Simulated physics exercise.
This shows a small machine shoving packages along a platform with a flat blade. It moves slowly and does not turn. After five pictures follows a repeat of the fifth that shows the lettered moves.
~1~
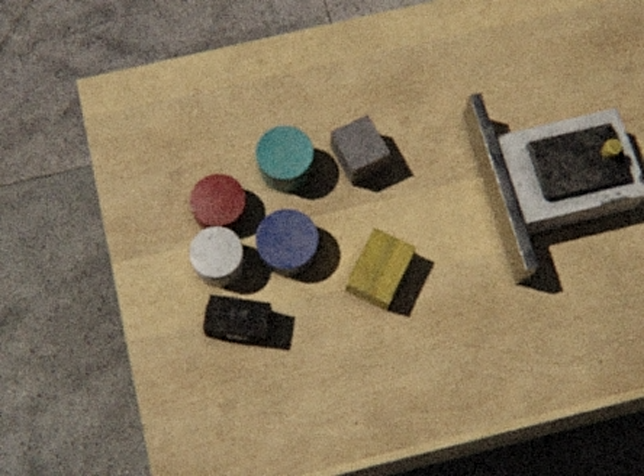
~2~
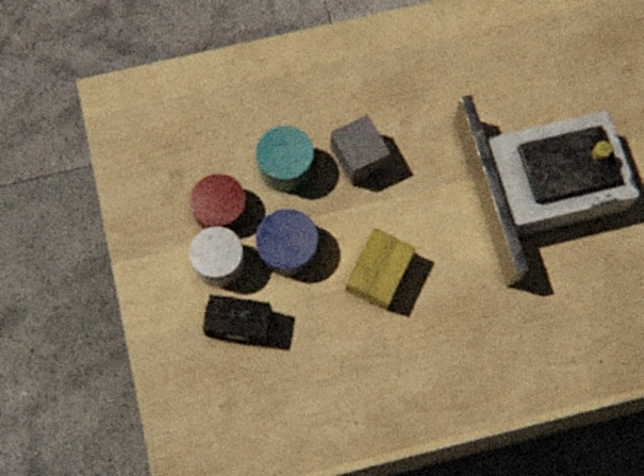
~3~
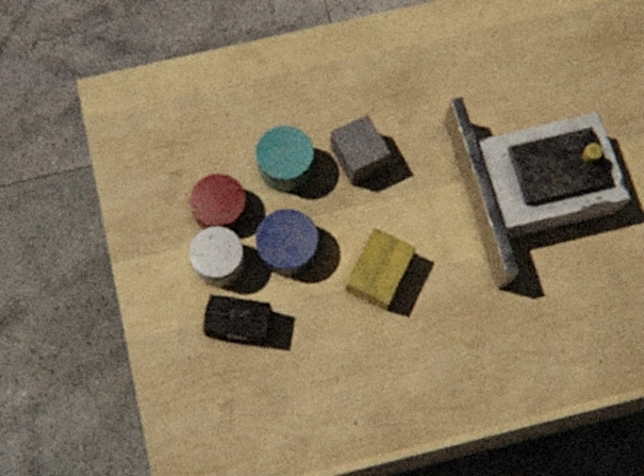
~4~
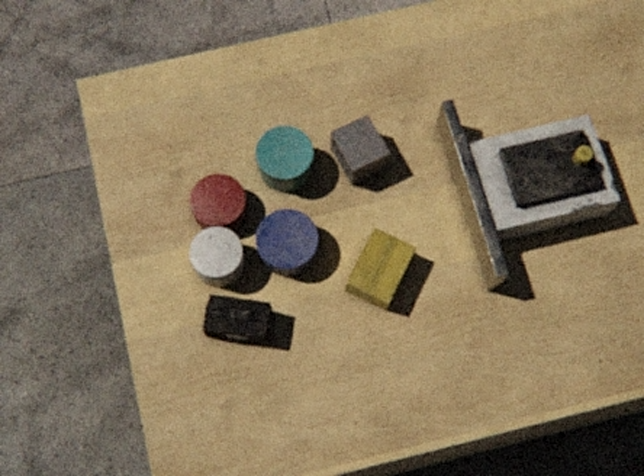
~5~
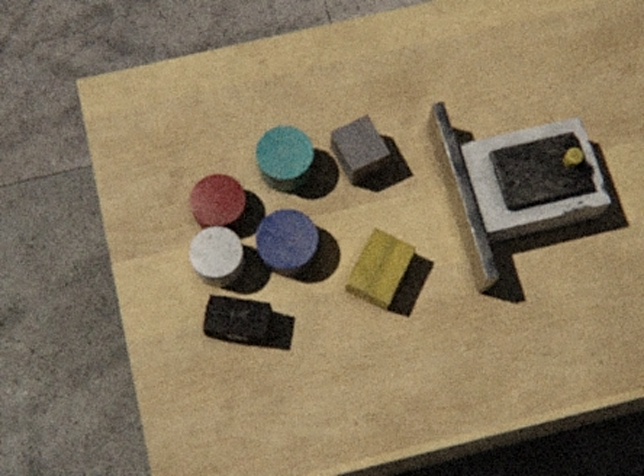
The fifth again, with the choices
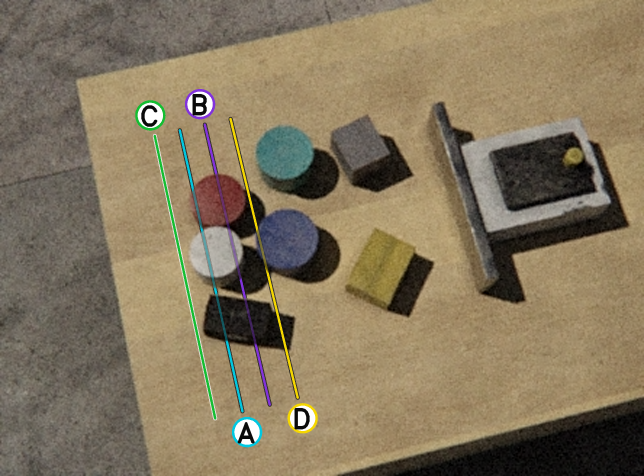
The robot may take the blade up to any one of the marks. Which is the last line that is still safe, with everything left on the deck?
At A, and not beyond.
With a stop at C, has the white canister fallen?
Yes.
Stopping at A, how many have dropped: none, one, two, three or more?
In all, none.
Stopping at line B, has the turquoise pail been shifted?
By then, yes.
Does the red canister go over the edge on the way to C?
Yes.
On the marked copy, A at (210, 265); B at (236, 258); C at (184, 271); D at (263, 252).
Following A. Soon after the start, robot (444, 192); turquoise pail (278, 161); grey crate (327, 157).
Later, robot (352, 214); red canister (169, 229); white canister (192, 271).
In the end, robot (282, 231); white canister (131, 302); black box (145, 353); nothing has fallen.
As for the rest, B is safe but short; C drops the red canister, black box, turquoise pail and white canister; D is safe but short.
